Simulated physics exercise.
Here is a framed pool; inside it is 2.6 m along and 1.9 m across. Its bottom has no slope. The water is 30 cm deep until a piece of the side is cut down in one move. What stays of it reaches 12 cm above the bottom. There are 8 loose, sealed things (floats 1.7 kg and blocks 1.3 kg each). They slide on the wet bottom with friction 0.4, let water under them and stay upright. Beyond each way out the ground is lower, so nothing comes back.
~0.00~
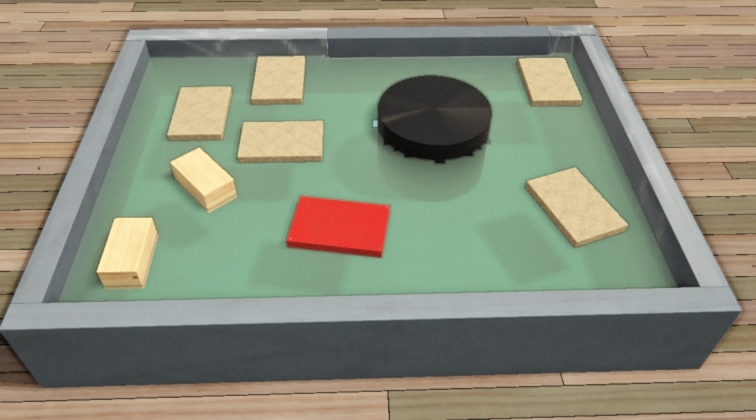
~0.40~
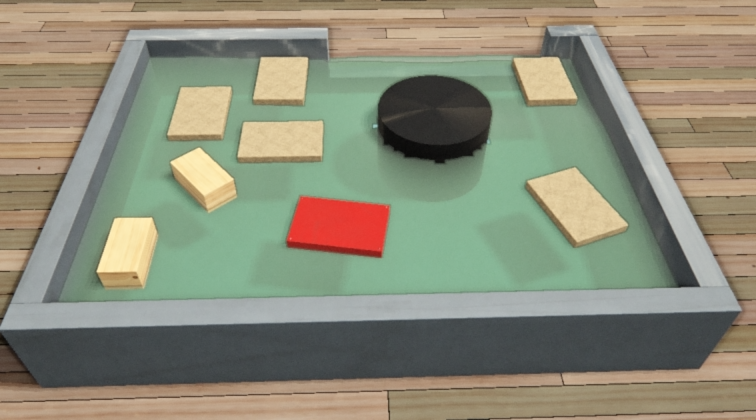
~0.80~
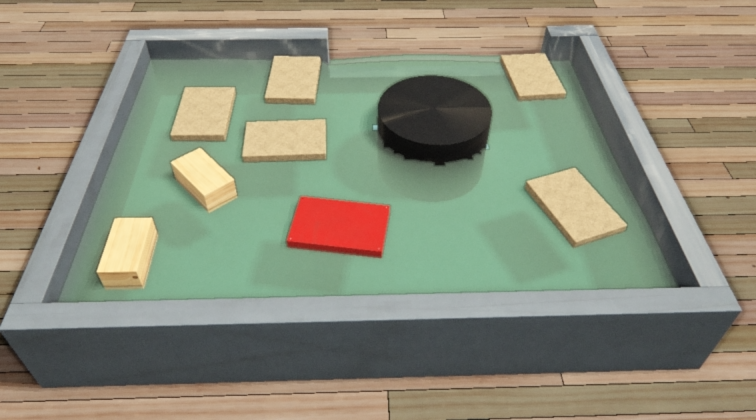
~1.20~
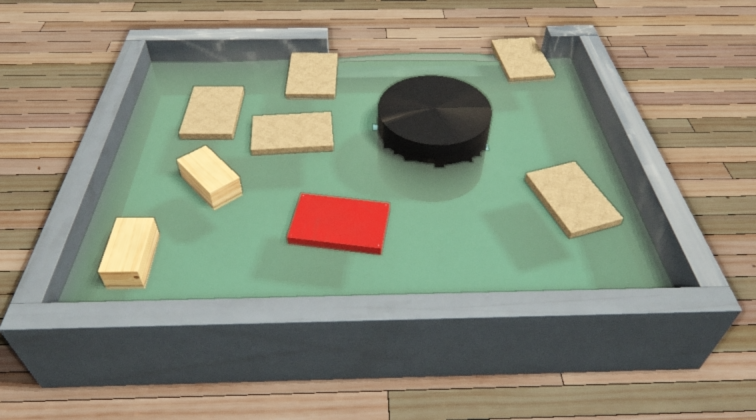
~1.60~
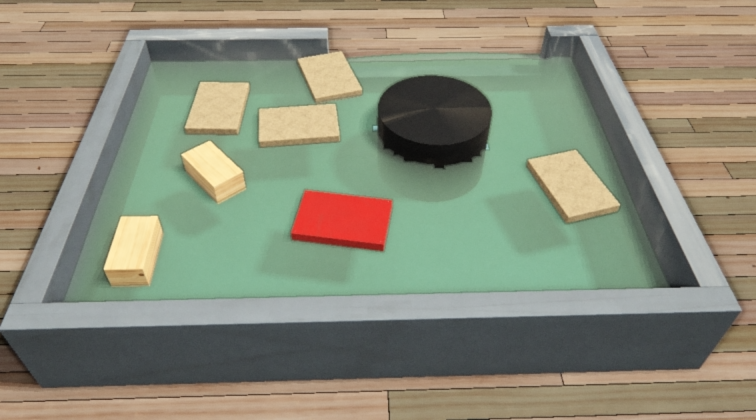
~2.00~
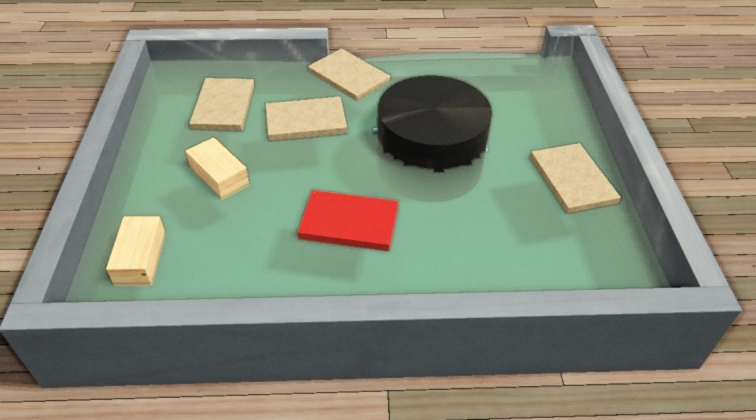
In a framed pool with a dark round block, part of the back wall opened and the floating pieces drifted toward the gap, one tan slab leaving through it, while the red float shifted slightly.
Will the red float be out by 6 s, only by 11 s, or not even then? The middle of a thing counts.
It leaves after the second time or never.
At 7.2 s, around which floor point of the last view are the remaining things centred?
At about (339, 186).
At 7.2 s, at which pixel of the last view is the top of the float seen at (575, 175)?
Around (537, 85).
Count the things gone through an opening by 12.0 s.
By then 4.
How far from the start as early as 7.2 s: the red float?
About 30 cm.
After 3.2 s the red float is near (367, 218), 0.1 m from its start, afloat; 2 of 8 are out; 6 afloat.
After 7.2 s the red float is near (398, 213), 0.3 m from its start, afloat; 3 of 8 are out; 5 afloat.
After 12.0 s the red float is near (422, 207), 0.5 m from its start, afloat; 4 of 8 are out; 4 afloat.
After 16.0 s the red float is near (443, 202), 0.6 m from its start, afloat; 5 of 8 are out; 3 afloat.
